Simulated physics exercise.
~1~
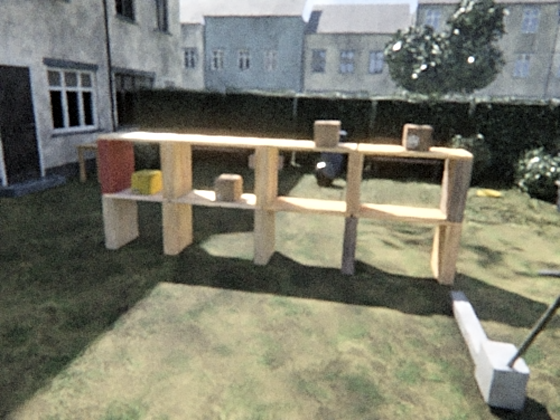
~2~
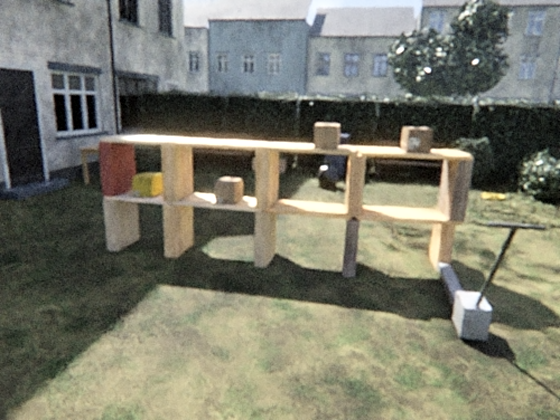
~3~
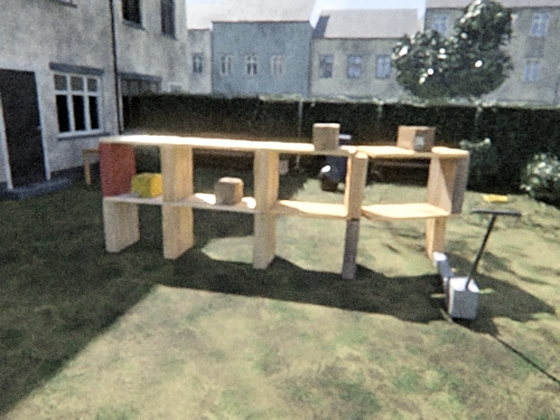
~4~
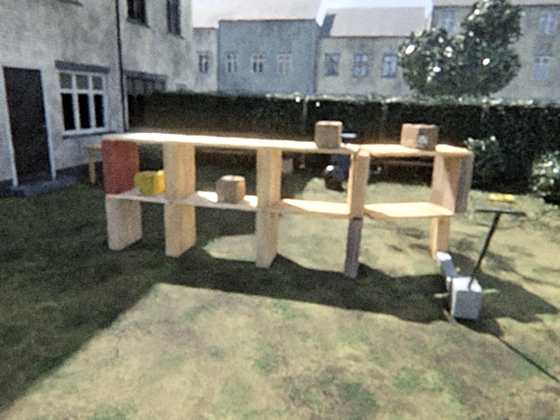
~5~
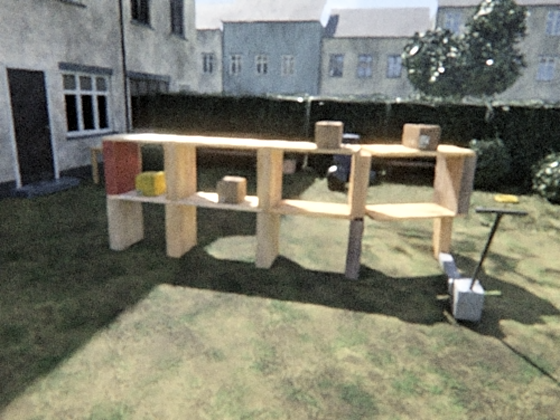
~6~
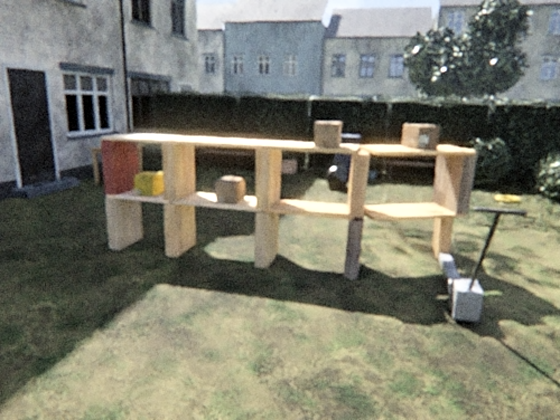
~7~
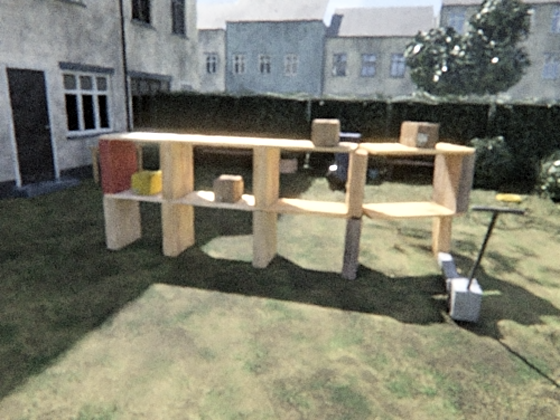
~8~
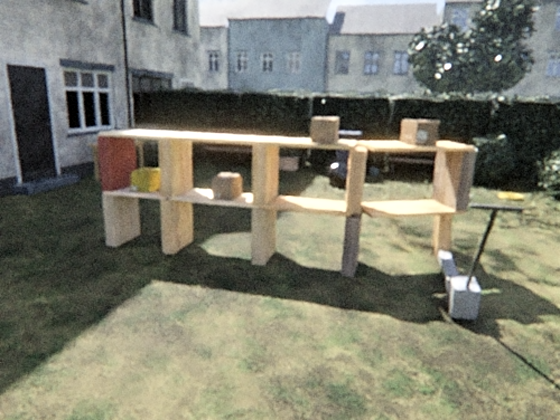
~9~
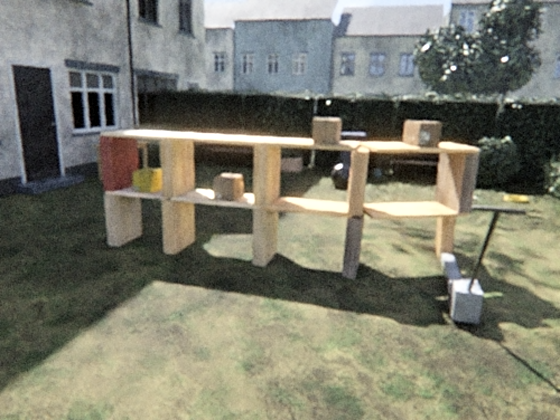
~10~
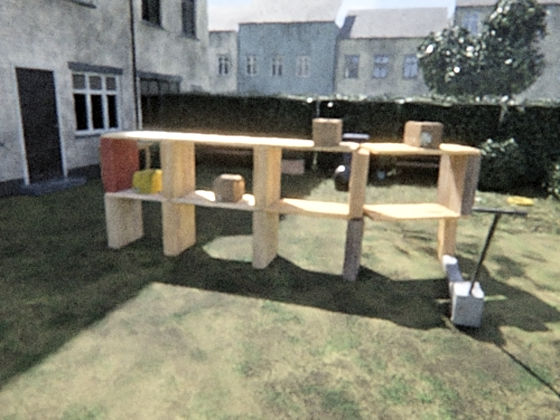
A grey jack slides in to the foot of a wooden shelf, which stays standing.
